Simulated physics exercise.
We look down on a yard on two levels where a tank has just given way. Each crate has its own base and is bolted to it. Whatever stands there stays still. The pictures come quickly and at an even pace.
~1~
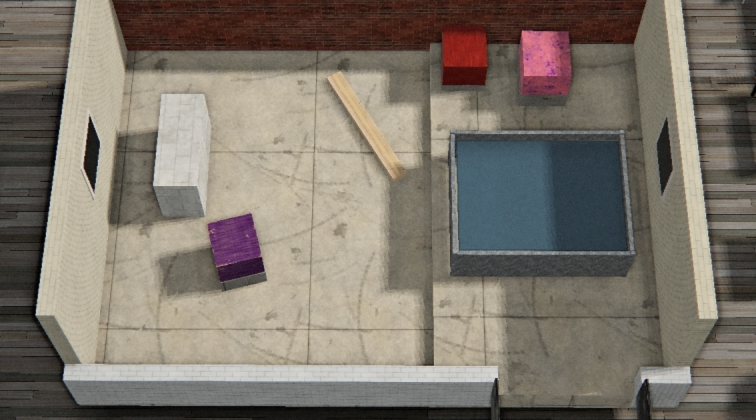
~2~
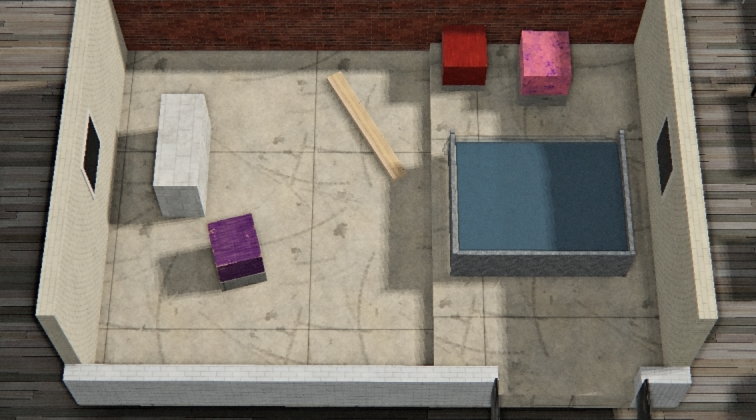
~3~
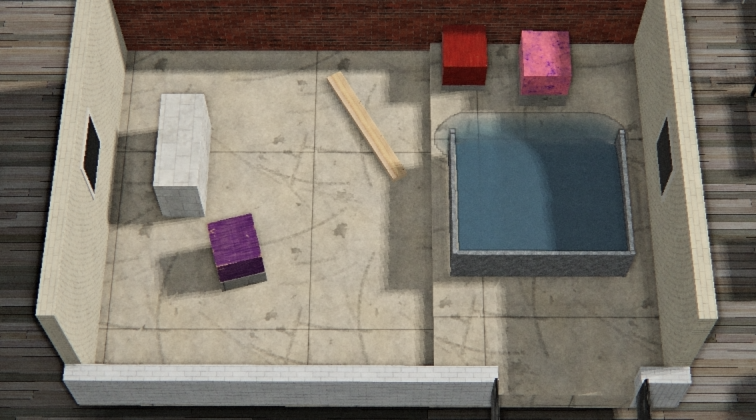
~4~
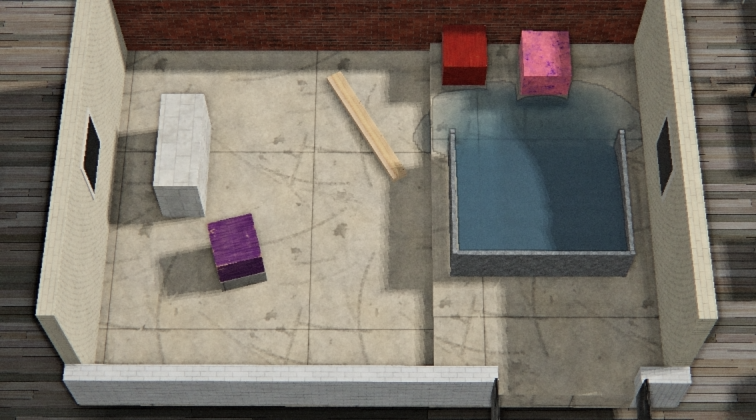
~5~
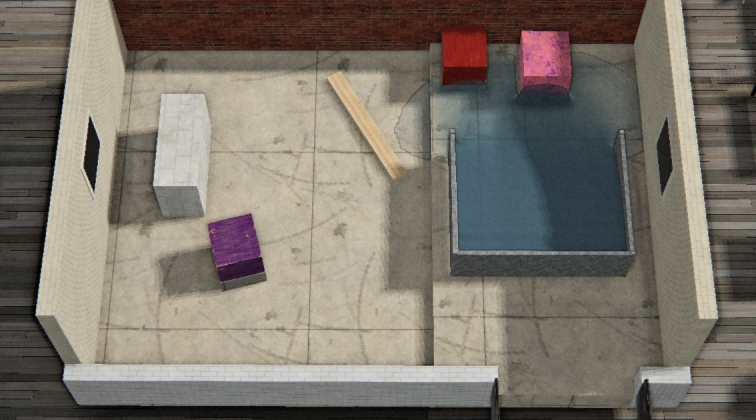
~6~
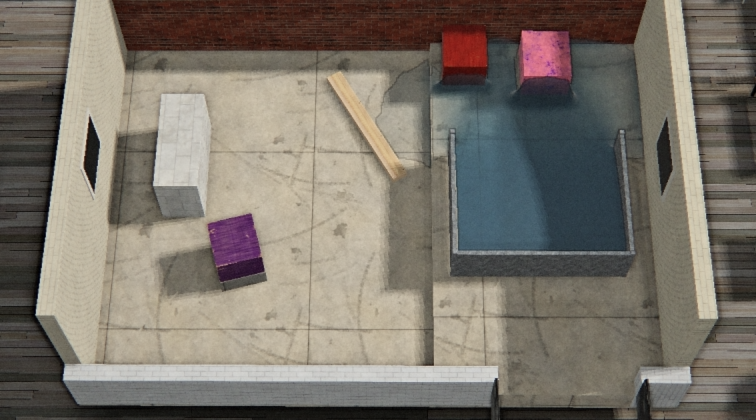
A grey-walled tank of blue water loses its far side in a walled yard with a brick back wall, seen from high above by a still camera. A white block, a purple block and a wooden plank lie to the left, with red and pink blocks behind the tank. Water pours out the far side, spreads around those two blocks, then runs thinly leftward to the plank.
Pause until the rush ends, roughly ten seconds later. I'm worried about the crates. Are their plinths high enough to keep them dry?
As I see it, red crate: Reached; pink crate: Reached; purple crate: Spared.
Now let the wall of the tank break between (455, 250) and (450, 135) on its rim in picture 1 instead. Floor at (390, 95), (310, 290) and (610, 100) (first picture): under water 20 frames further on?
First spot drenched, second drenched, third unwetted.
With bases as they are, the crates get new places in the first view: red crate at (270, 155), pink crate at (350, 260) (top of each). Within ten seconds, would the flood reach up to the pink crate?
The pink crate simply stays high and dry.
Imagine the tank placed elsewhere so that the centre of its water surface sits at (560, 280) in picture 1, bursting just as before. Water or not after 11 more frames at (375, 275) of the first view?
That spot: Bare.
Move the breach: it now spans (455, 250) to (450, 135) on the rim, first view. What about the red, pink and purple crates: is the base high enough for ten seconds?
In that case the red crate is never flooded, the pink crate is never flooded and the purple crate is flooded.
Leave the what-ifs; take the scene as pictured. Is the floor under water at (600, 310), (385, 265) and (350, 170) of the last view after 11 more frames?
Status by point, in sequence: Unwetted; unwetted; waterlogged.
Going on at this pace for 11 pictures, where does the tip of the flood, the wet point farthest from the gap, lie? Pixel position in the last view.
Roughly at (215, 59).
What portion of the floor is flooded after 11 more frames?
I'd guess some 30 per cent.
A moment on, water covers 20 % of the floor; the red crate water round its plinth, the pink crate water round its plinth, the purple crate not reached.
Next, water covers 30 % of the floor; the red crate water round its plinth, the pink crate water round its plinth, the purple crate not reached.
Then, water covers 50 % of the floor; the red crate water round its plinth, the pink crate water round its plinth, the purple crate water round its plinth.
Later, water covers 70 % of the floor; the red crate water round its plinth, the pink crate water round its plinth, the purple crate water round its plinth.
In the end, water covers 90 % of the floor; the red crate was topped, the pink crate was topped, the purple crate stayed above the water.
